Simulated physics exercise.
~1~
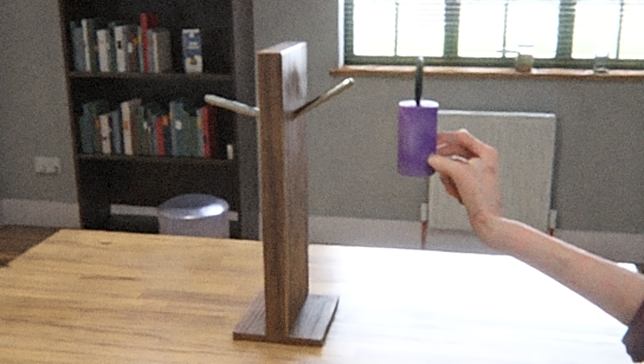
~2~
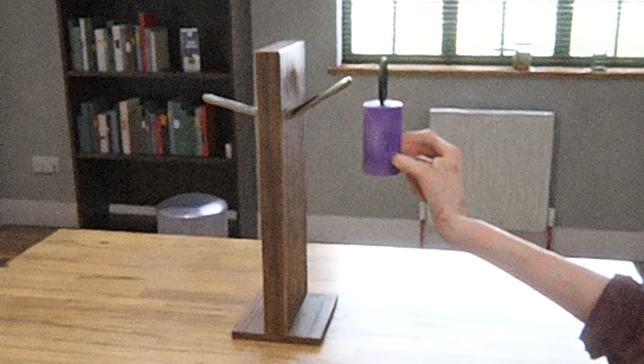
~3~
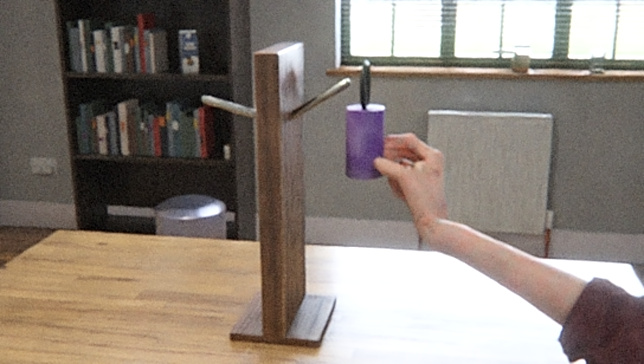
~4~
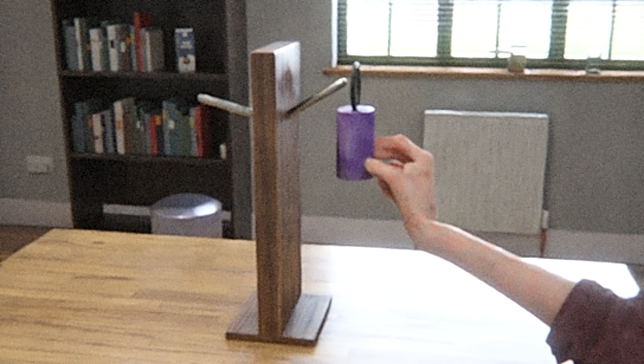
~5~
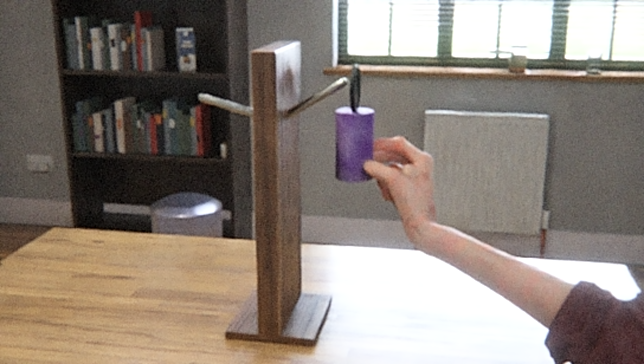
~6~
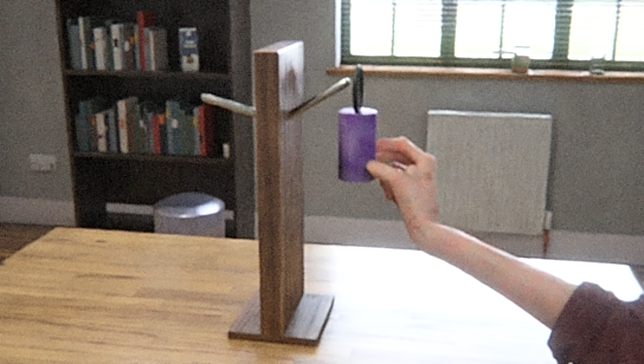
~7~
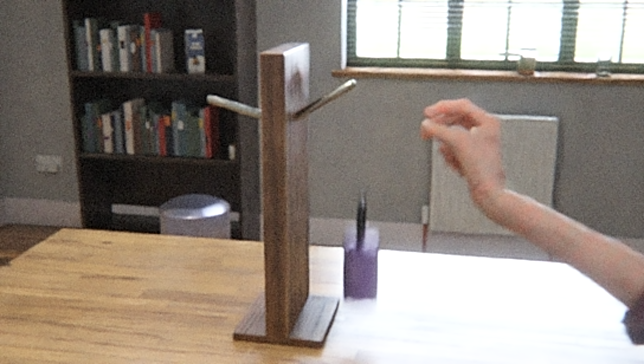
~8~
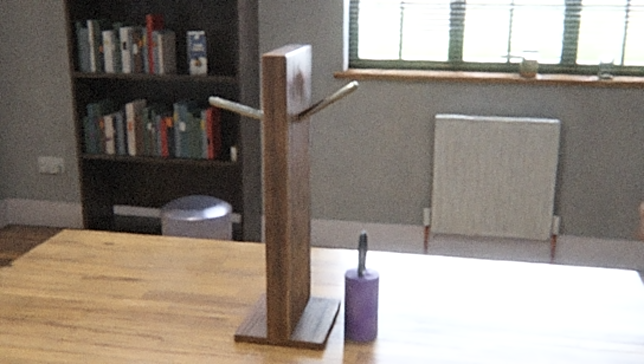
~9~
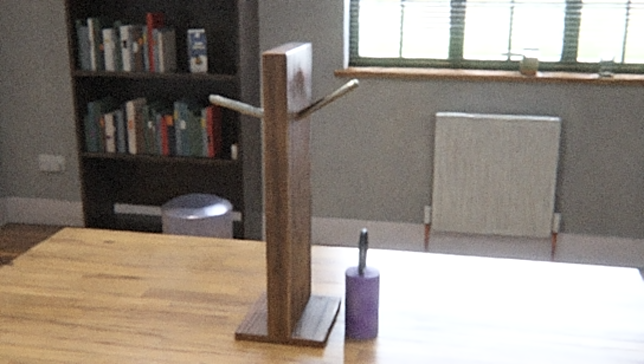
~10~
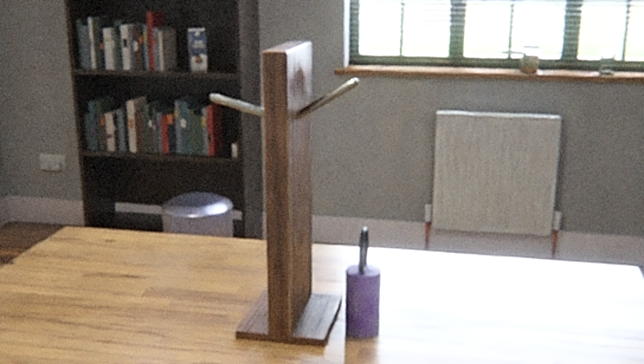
At first, a hand holds a small purple lantern by its sides, to the right of a wooden peg stand on a table, with a bookcase and a window behind. The hand moves the lantern left until its dark loop is beside the tip of the right peg. It holds the lantern there almost still for a moment. Then the fingers open and the hand draws back to the right, while the lantern drops straight down. It lands upright on the table beside the base of the stand and stays there, with both pegs left empty.
